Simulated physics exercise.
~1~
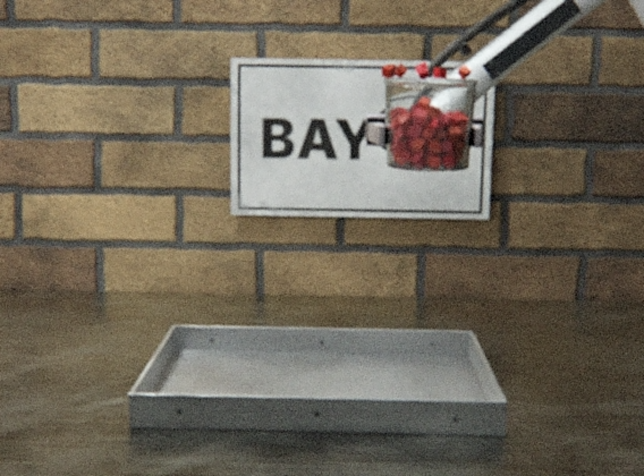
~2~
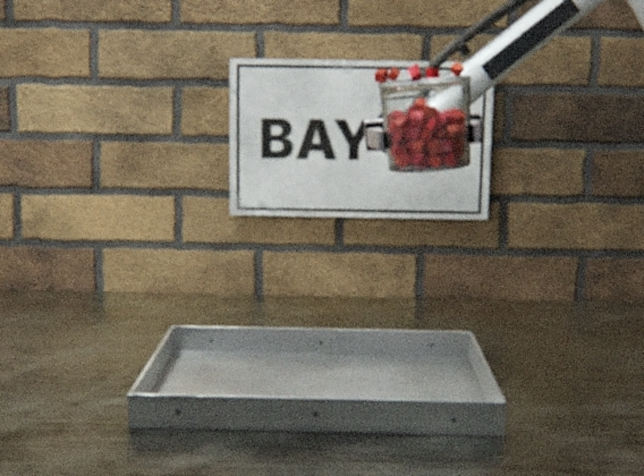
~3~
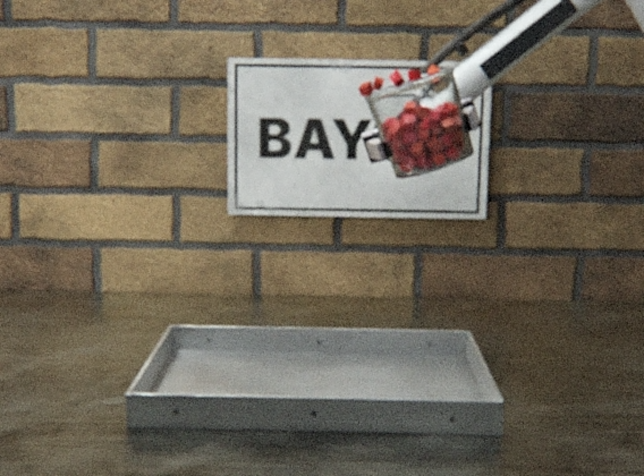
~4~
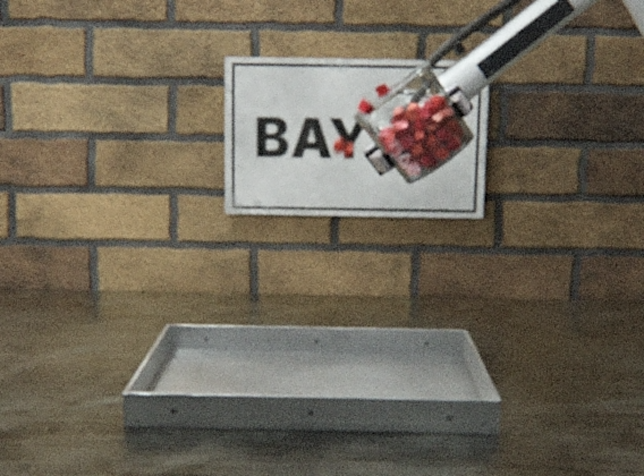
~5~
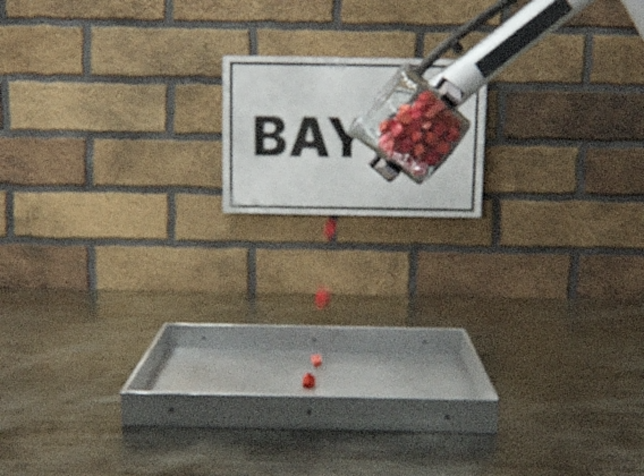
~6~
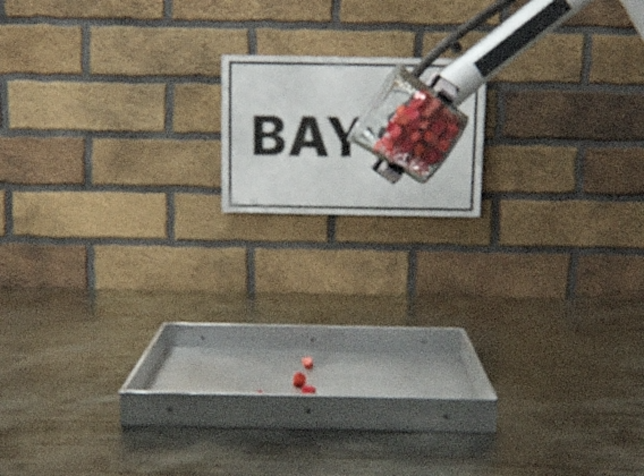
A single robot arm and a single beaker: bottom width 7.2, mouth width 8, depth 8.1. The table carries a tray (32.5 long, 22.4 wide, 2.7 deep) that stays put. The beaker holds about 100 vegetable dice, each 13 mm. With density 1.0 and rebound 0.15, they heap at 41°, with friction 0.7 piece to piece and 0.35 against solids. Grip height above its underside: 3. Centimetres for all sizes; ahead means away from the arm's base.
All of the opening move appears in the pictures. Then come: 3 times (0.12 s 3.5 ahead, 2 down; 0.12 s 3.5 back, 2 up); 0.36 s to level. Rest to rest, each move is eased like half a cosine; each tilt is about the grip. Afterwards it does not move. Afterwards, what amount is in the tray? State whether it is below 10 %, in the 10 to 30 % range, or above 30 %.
It is below 10 %.
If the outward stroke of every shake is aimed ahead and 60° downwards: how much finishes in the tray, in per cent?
About 5 per cent.
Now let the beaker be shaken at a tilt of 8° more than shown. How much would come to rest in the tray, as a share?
Roughly 10 percent then.
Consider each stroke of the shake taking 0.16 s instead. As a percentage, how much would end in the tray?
In that case around 5 per cent.
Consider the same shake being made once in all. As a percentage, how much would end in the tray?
Roughly 5 percent.
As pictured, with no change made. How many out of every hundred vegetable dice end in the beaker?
About 95 percent.
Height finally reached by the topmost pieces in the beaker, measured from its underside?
I'd say close to 8.0 cm.
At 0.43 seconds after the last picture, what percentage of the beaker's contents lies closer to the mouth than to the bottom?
Roughly 35 per cent.
Then, 0.43 s after the last picture, tilted 57° forward, highest piece 27 above the table; 98 in the beaker, 4 in the tray.
Then, 0.86 s after the last picture, tilted 37° forward, highest piece 28 above the table; 98 in the beaker, 4 in the tray.
Then, 1.28 s after the last picture, level, highest piece 30 above the table; 98 in the beaker, 4 in the tray.
Then, 2.33 s after the last picture, level, highest piece 30 above the table; 98 in the beaker, 4 in the tray.
Final count, 98 in the beaker, 4 in the tray. That is 4 % in the tray.
